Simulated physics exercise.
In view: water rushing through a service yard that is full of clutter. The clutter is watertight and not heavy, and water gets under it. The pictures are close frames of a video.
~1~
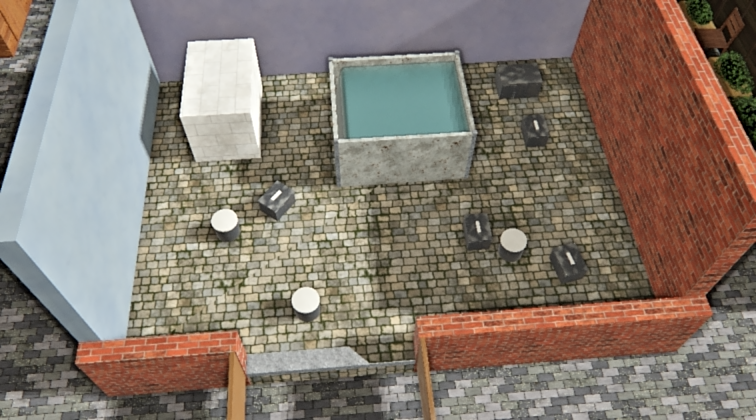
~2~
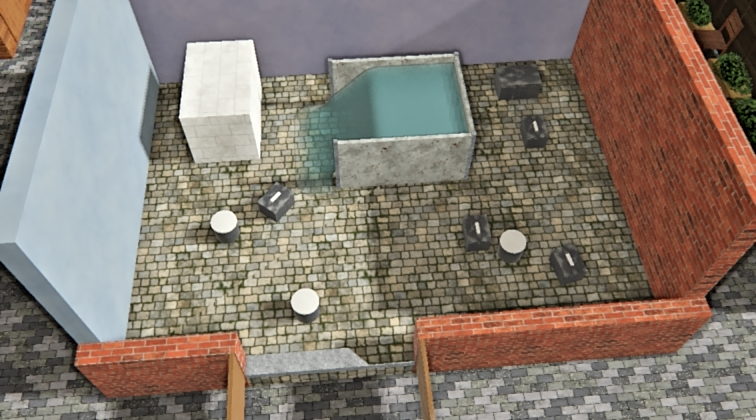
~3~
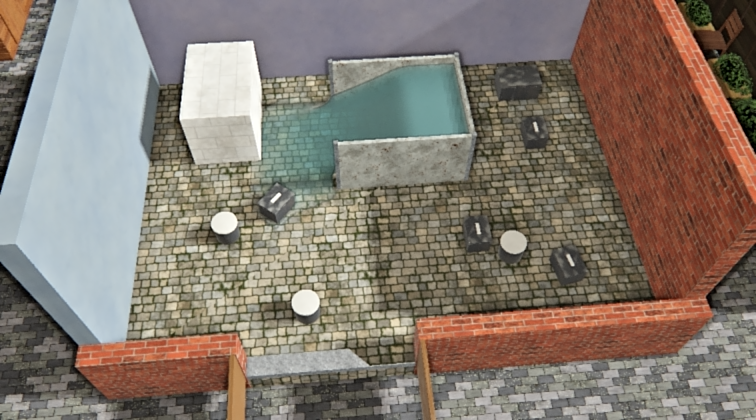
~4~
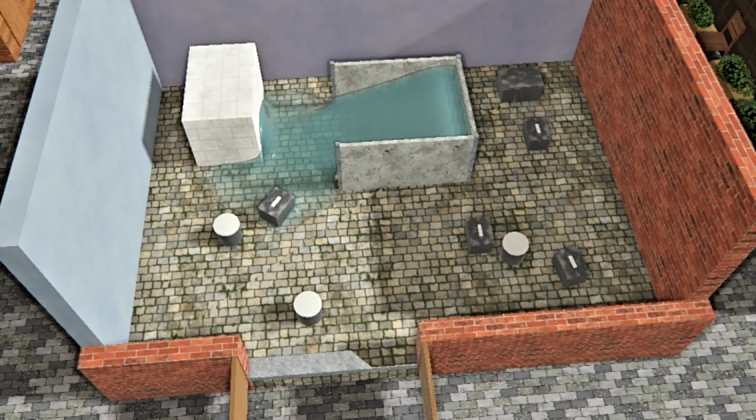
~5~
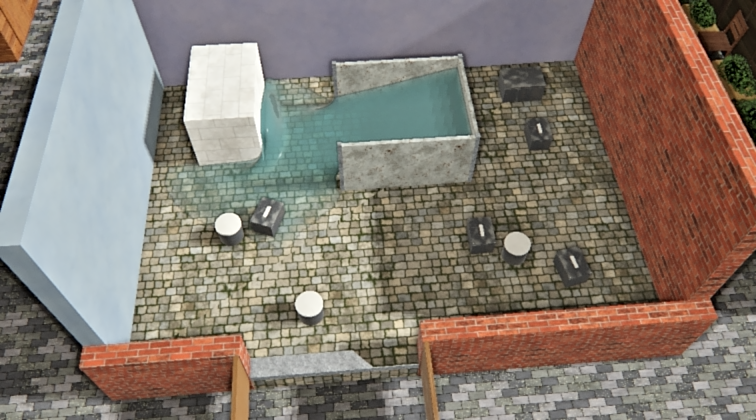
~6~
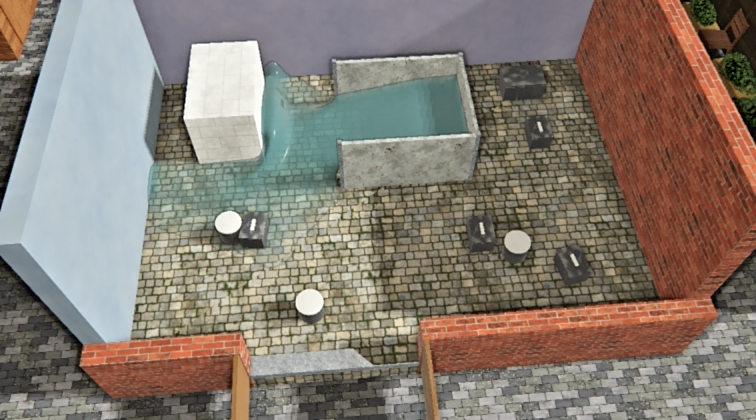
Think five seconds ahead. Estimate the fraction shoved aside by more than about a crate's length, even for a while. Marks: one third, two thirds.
It is between one and two thirds.
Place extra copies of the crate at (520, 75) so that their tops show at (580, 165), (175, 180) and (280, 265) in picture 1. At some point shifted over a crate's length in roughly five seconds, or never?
One after the other: That far or more, that far or more, shifted that much.
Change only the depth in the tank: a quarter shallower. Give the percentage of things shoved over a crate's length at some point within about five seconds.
About 50 per cent.
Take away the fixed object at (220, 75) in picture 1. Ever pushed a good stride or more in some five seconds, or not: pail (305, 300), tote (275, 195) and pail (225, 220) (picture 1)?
In turn: That far or more, pushed that far, swept aside.
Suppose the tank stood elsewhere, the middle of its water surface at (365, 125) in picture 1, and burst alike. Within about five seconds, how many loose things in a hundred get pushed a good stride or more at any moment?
Some 100 per cent.
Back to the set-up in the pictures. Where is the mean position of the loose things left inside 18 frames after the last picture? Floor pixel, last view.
Around (453, 238).
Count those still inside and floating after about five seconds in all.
It comes to 5.
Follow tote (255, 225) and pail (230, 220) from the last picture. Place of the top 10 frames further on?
At about (184, 317) and (143, 318).
A moment on, 2 of 8 are well off their spots; 0 afloat.
Next, 2 of 8 are well off their spots; 2 afloat.
Later, 4 of 8 are well off their spots; 2 afloat.
In the end, 5 of 8 are well off their spots, and 5 have been at some point; 5 afloat.
